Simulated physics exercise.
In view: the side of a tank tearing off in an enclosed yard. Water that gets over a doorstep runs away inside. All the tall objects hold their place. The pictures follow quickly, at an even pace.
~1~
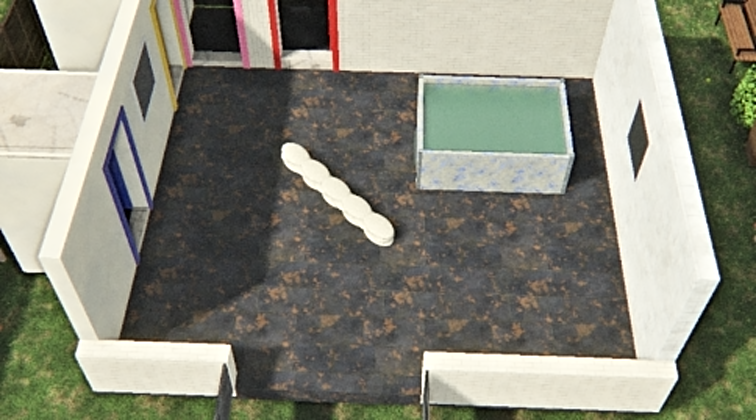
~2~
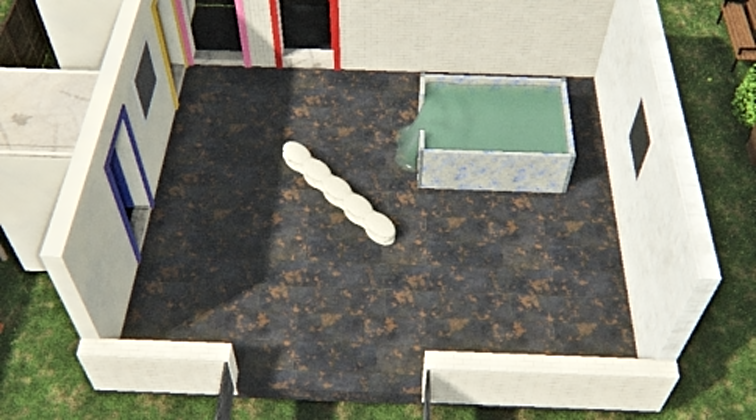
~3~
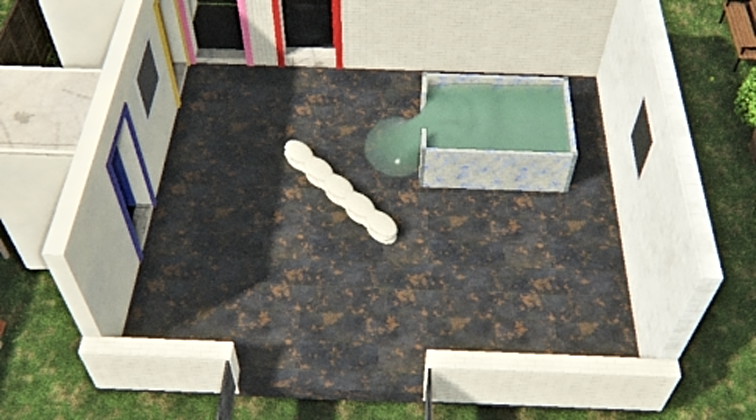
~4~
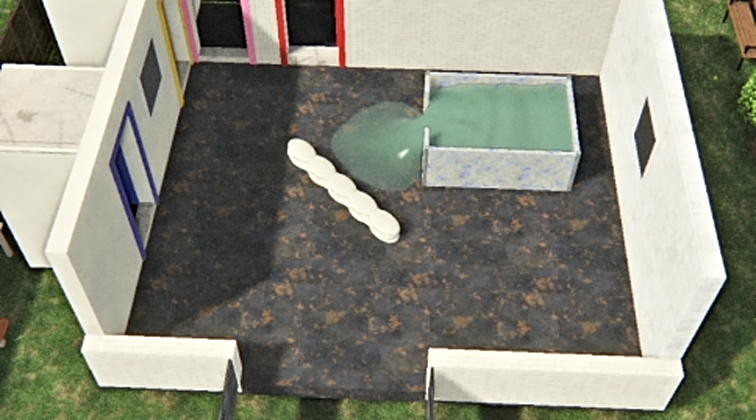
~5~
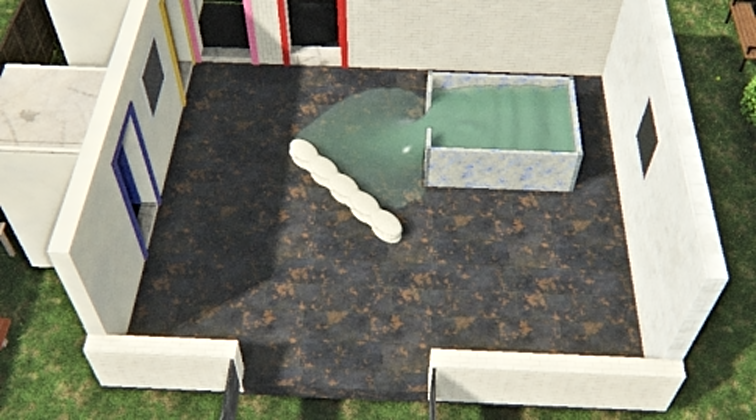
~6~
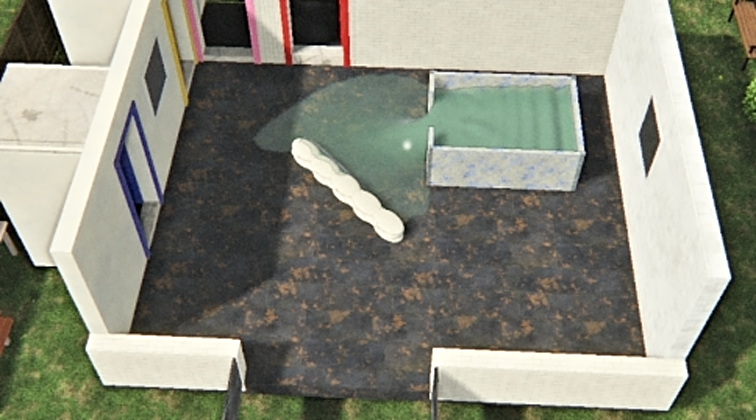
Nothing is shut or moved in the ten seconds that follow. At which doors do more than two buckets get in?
The pink door lets in a lot; the blue door admits no more than that; the yellow door lets in a lot; the red door admits no more than that.
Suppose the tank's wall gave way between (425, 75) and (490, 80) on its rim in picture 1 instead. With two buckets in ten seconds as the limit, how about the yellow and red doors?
One by one: Yellow door passes that mark, red door takes less.
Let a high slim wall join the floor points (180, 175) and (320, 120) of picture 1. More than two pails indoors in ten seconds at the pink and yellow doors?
Then: The pink door holds; the yellow door floods.
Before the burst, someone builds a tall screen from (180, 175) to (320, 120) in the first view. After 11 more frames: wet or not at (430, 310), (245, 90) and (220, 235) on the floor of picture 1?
In turn: Not flooded, awash, flooded.
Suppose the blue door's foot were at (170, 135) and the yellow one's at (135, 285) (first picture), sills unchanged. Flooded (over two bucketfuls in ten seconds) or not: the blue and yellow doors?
Then: Blue door floods; yellow door stays under.
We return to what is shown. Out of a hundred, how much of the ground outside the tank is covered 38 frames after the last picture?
Close to 70 %.
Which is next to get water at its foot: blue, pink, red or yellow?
The red one.
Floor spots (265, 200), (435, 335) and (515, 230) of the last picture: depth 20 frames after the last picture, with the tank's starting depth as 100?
About 0, 0 and 2 per cent.
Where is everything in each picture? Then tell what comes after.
In the first frame, still water in the tank at (493, 119).
In the second frame, water pours out at (423, 135) and has run to (408, 129).
In the third frame, water pours out at (424, 136) and has run to (373, 134).
In the fourth frame, water pours out at (427, 136) and has run to (335, 140).
In the fifth frame, water pours out at (429, 136) and has run to (301, 136).
In the sixth frame, the front is at (263, 133), out from the gap at (432, 135).
A moment on, water covers 25 % of the floor; the pink door wet at the sill, nothing in, the blue door not reached, the yellow door wet at the sill, nothing in, the red door wet at the sill, nothing in.
Next, water covers 30 % of the floor; the pink door under two buckets in, the blue door not reached, the yellow door over two buckets in, the red door wet at the sill, nothing in.
Then, water covers 45 % of the floor; the pink door over two buckets in, the blue door wet at the sill, nothing in, the yellow door far over two buckets in, the red door wet at the sill, nothing in.
Later, water covers 70 % of the floor; the pink door far over two buckets in, the blue door wet at the sill, nothing in, the yellow door far over two buckets in, the red door wet at the sill, nothing in.
In the end, water covers 90 % of the floor; the pink door far over two buckets in, the blue door wet at the sill, nothing in, the yellow door far over two buckets in, the red door wet at the sill, nothing in.
